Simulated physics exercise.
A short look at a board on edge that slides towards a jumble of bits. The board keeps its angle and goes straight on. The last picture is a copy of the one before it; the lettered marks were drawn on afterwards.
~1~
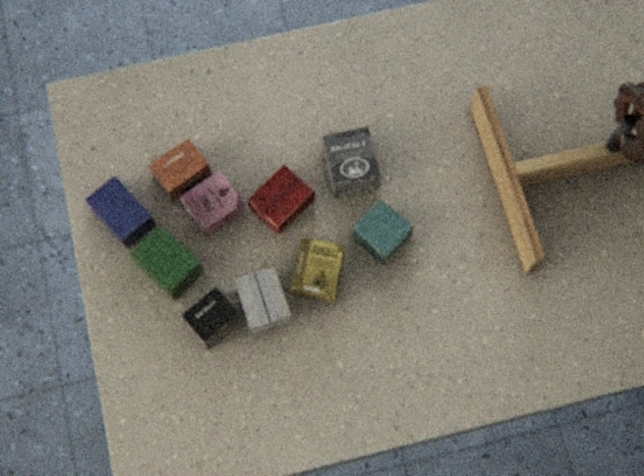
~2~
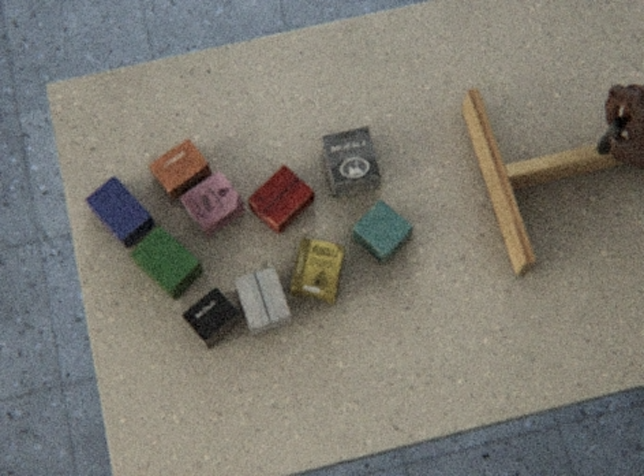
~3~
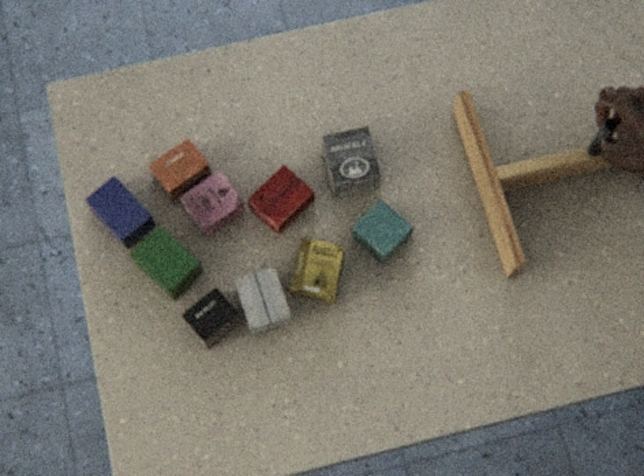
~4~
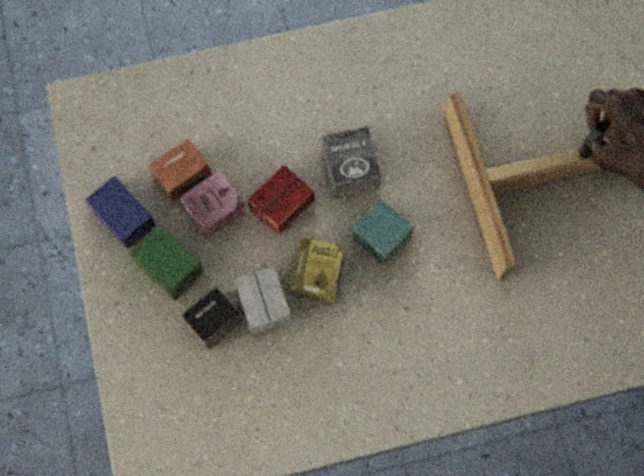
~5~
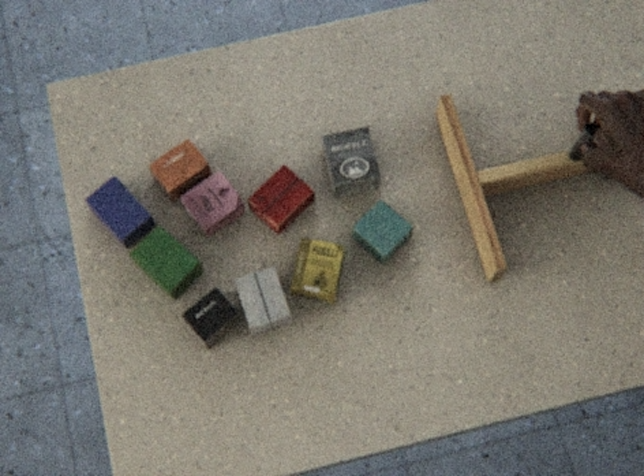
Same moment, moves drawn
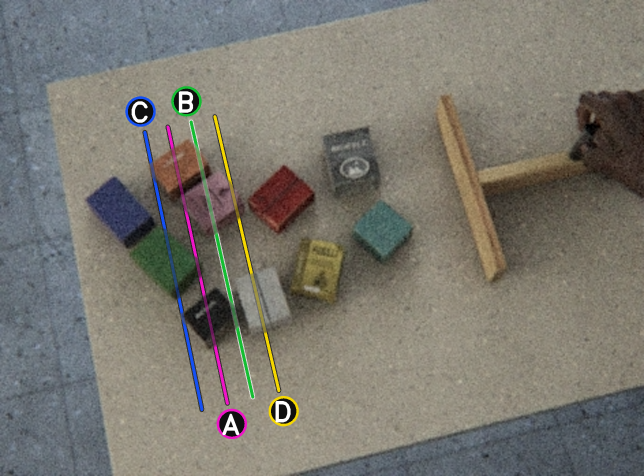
A wooden T-shaped pusher, its crosspiece on edge and its handle held by a hand at the right, slides slowly left across a speckled tan sheet on a blue-grey floor, seen from above. To its left sit scattered small boxes and blocks: blue, orange, pink and green at the far left, black, white and yellow below, red, grey and turquoise nearer the board. The hand moves further into view as it pushes steadily, while the pieces and the camera stay still.
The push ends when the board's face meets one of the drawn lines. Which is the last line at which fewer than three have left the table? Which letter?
Line C.
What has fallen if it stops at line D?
The blue block goes over.
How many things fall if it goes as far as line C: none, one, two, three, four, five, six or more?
By then, two.
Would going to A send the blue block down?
Yes.
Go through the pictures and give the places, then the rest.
In the first picture, red box (281, 200); black box (212, 318); turquoise block (382, 232).
In the second picture, board (501, 172); grey box (351, 162).
In the third picture, board (491, 175); pink packet (214, 204).
In the fourth picture, board (482, 177); green block (167, 263).
In the fifth picture, board (473, 179); orange packet (181, 170); red box (281, 200); black box (212, 318).
On the marked copy, A at (196, 258); B at (220, 253); C at (172, 264); D at (245, 247).
With C. Early on, board (365, 204); pink packet (209, 205); grey box (321, 170).
Further on, board (257, 229); blue block (72, 221); pink packet (118, 225).
At the end, board (171, 249); blue block over the edge; pink packet over the edge; two fallen.
As for the rest, A is within the limit but short; B is within the limit but short; D is within the limit but short.
